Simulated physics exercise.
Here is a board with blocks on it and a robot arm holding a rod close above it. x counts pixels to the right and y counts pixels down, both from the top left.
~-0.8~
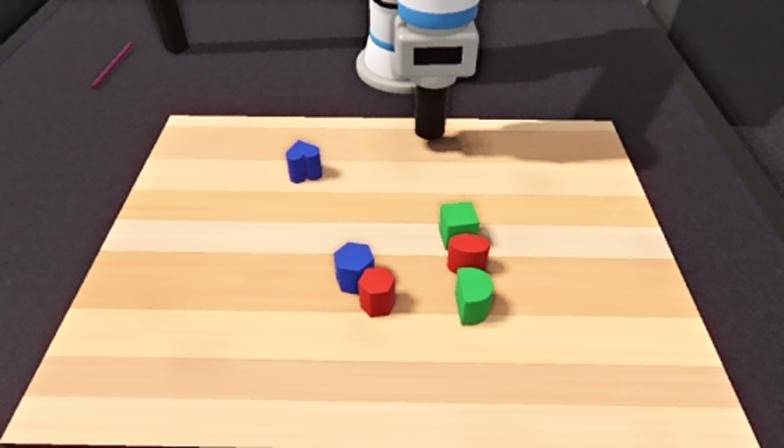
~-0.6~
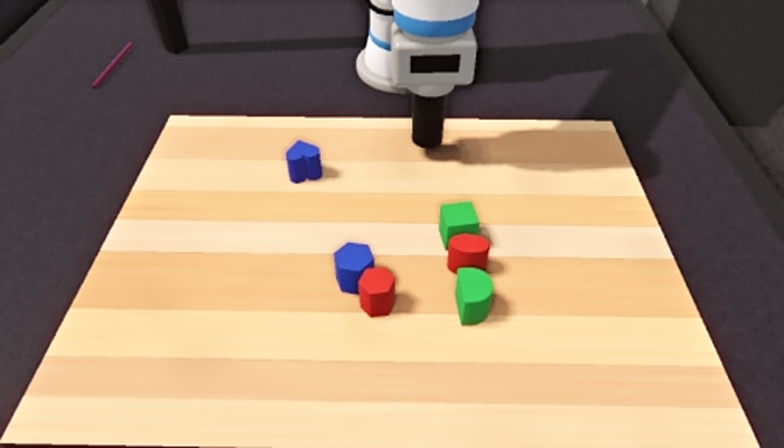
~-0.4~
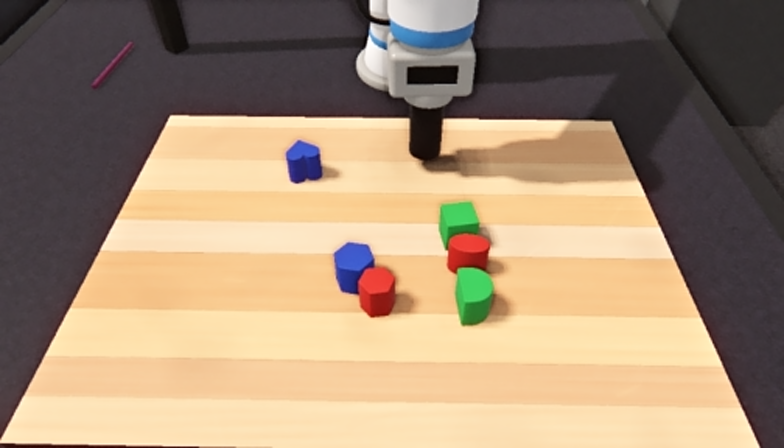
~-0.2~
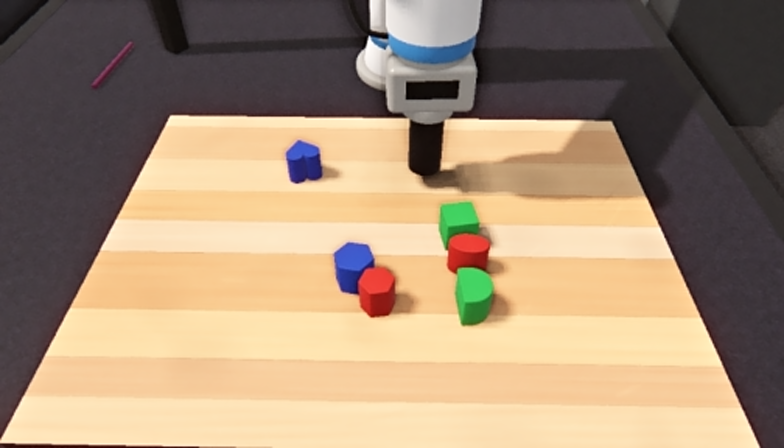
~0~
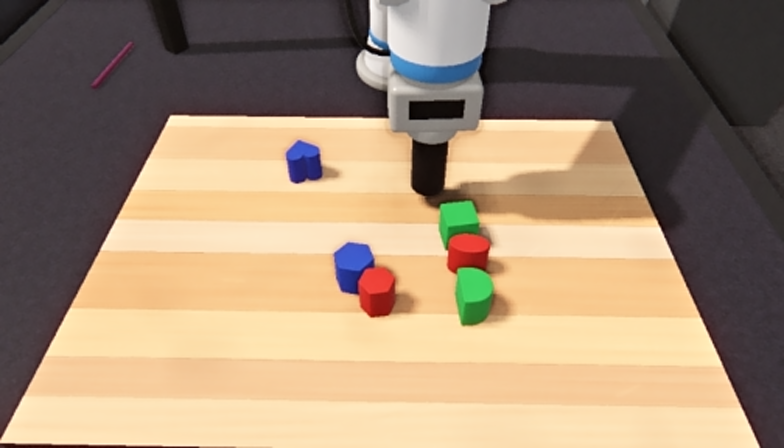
In this clip, a robot arm holding a dark rod above a wooden board with blue, red and green blocks moves the rod a short way forward from the board's back edge, nearing the green square block, while the blocks stay still.
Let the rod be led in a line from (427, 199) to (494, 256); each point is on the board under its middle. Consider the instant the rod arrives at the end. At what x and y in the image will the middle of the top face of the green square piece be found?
I'd place it at (493, 258), taking the centre of its top.
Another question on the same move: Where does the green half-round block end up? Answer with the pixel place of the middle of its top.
Its top middle: (473, 306).
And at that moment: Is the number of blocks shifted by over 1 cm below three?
No, I don't think so.
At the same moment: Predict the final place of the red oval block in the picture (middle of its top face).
Top centre: (479, 279).
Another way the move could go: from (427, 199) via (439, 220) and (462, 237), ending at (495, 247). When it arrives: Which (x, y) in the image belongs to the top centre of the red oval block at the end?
It should be at (489, 270) by then.
The first path, step by step. One third of the way, rod at (449, 204); green square piece at (462, 215).
Two thirds of the way, rod at (472, 223); green square piece at (479, 237), turned 20° clockwise; red oval block at (476, 259).
At the end, rod at (497, 242); green square piece at (493, 258), turned 40° clockwise; red oval block at (479, 279), turned 25° clockwise; green half-round block at (473, 306).
